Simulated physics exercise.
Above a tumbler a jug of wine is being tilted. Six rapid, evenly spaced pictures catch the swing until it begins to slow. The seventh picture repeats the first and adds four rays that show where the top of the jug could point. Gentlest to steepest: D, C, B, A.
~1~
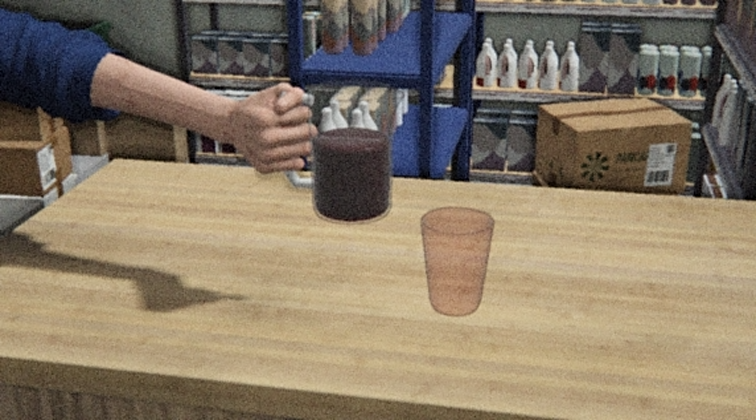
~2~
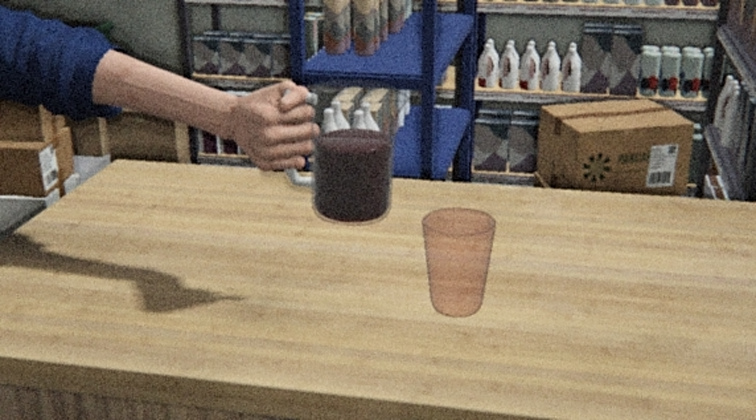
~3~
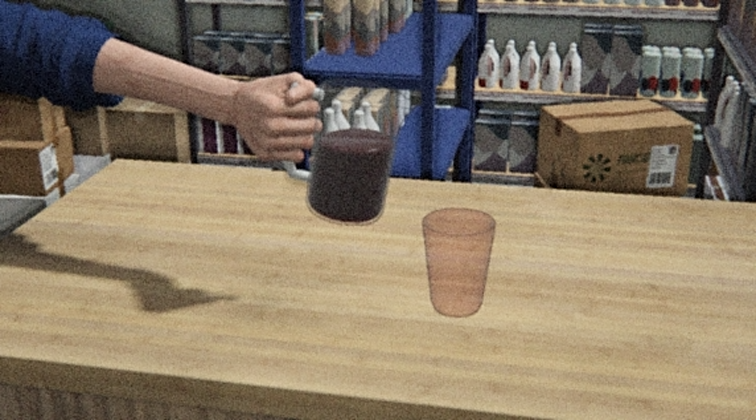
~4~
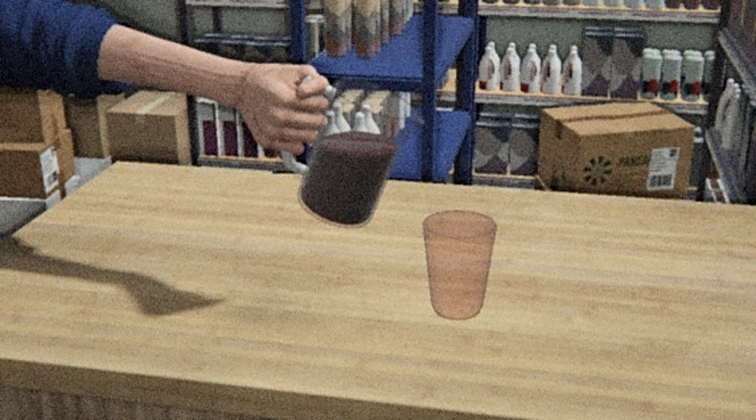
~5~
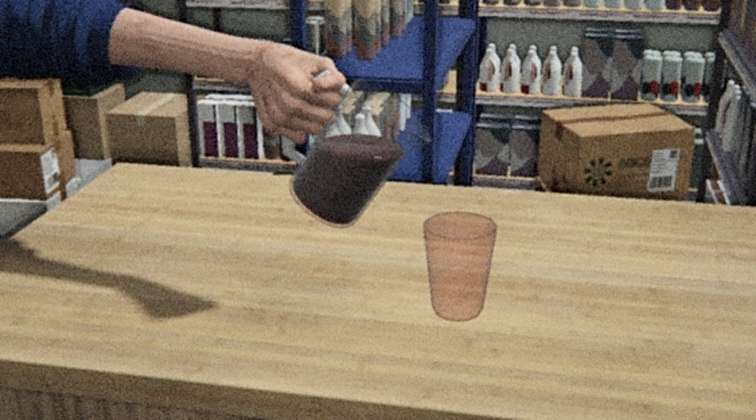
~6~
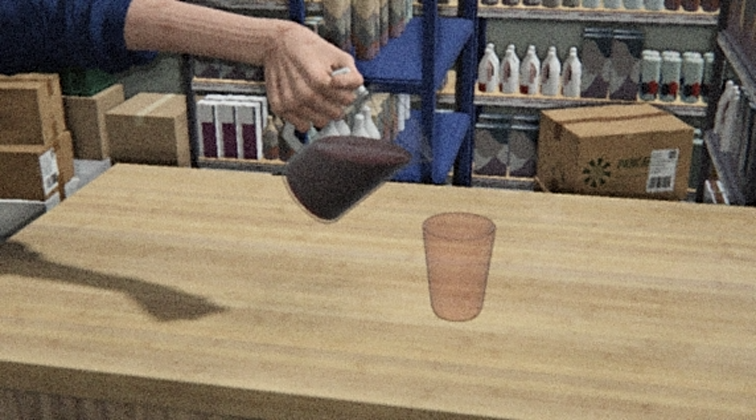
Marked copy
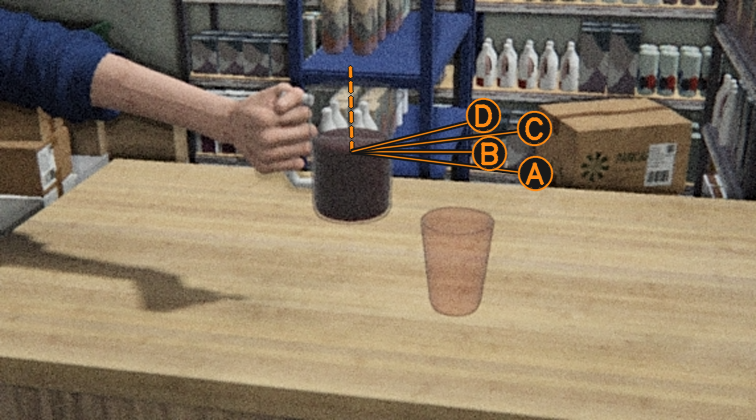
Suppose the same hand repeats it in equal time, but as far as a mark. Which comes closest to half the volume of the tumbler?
D.
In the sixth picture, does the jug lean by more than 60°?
No.
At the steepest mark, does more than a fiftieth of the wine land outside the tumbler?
Yes.
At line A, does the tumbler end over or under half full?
Over.
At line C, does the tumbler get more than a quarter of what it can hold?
Yes, it does.
On the marked copy, A at (518, 172); B at (472, 151); C at (517, 131); D at (467, 123).
Choosing A, the tumbler ends with about 89 % of what it can hold; 17 % of the wine is spilt.
Choosing B, the tumbler ends with about 83 % of what it can hold; 7 % of the wine is spilt.
Choosing C, the tumbler ends with about 70 % of what it can hold.
Choosing D, the tumbler ends with about 49 % of what it can hold.
